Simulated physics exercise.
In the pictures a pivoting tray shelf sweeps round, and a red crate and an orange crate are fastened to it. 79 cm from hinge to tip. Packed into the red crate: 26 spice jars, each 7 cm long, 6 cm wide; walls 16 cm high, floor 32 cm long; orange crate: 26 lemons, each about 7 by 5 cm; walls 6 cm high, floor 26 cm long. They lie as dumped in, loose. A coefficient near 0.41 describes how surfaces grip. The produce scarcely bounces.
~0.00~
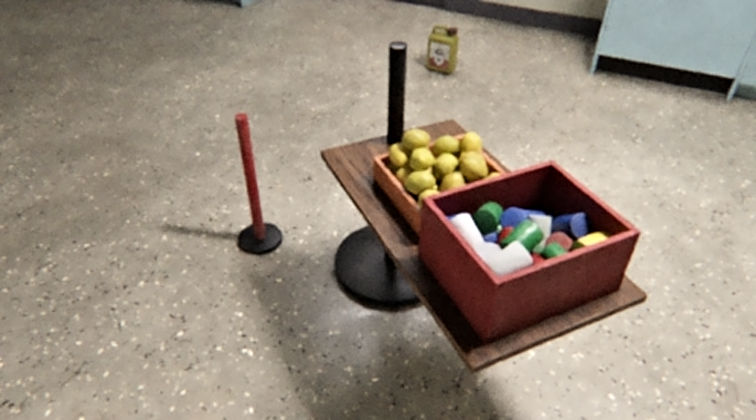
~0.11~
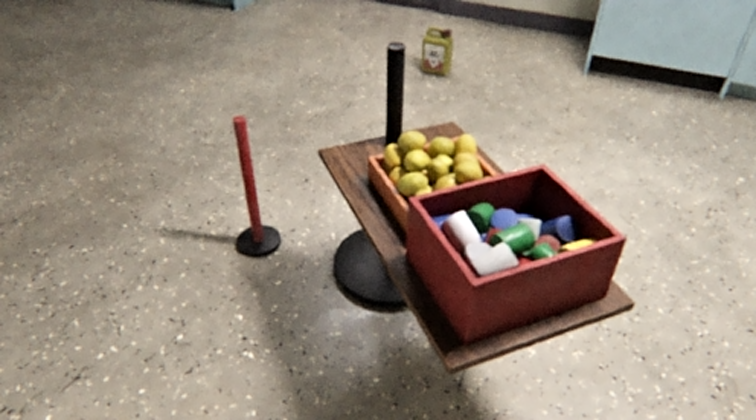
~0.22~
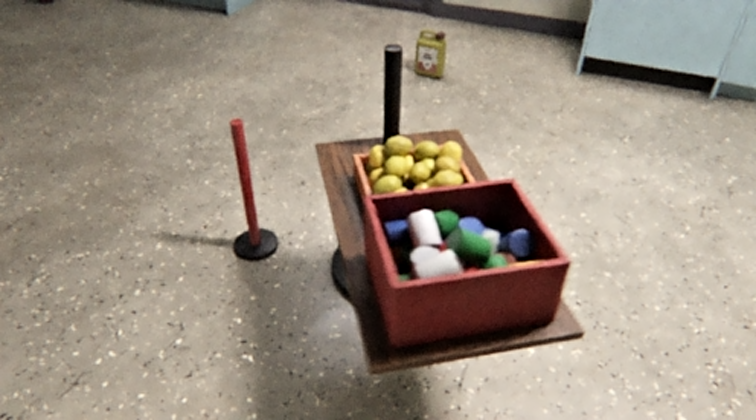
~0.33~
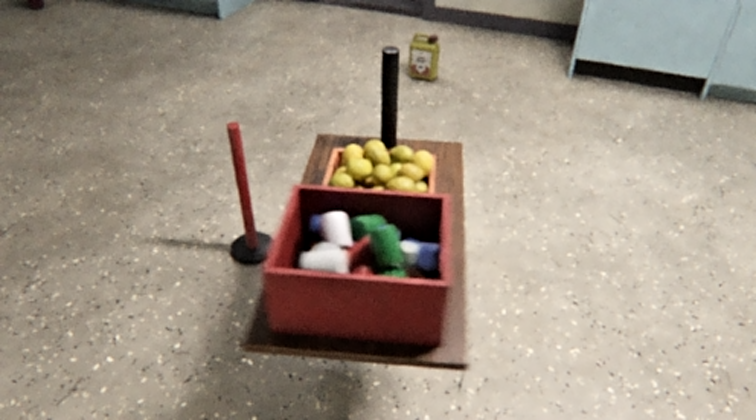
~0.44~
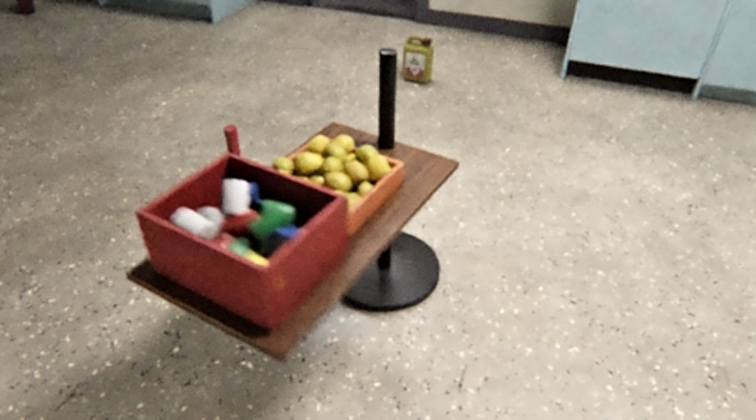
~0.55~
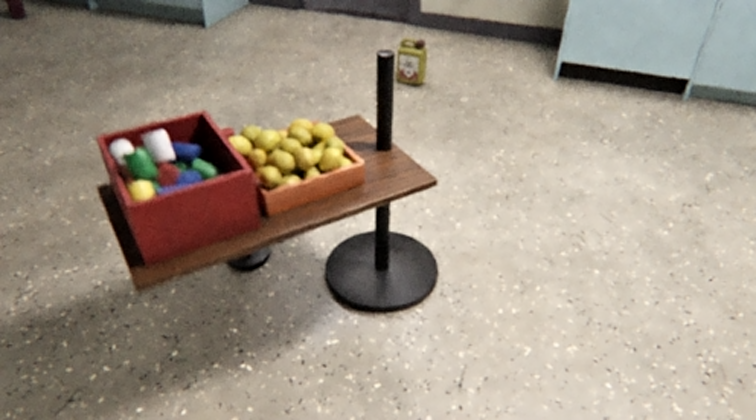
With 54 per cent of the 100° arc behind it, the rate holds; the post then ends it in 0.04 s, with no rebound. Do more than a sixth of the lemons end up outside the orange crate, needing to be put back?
Yes, over a sixth do.
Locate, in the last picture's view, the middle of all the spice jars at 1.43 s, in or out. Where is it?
Their middle is at about (173, 164).
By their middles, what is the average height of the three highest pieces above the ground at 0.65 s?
Around 72 centimetres.
After 0.57 s, the shelf hits the red post.
After 0.65 s, the red crate is down by 1 of 26 and the orange crate is down by 1 of 26.
After 0.77 s, the red crate is down by 2 of 26 and the orange crate is down by 4 of 26.
After 0.99 s, the red crate is down by 2 of 26 and the orange crate is down by 7 of 26.
Final count (at 1.43 s), the red crate is down by 2 of 26 and the orange crate is down by 7 of 26. Asked share, 7 of 26, 27 per cent.
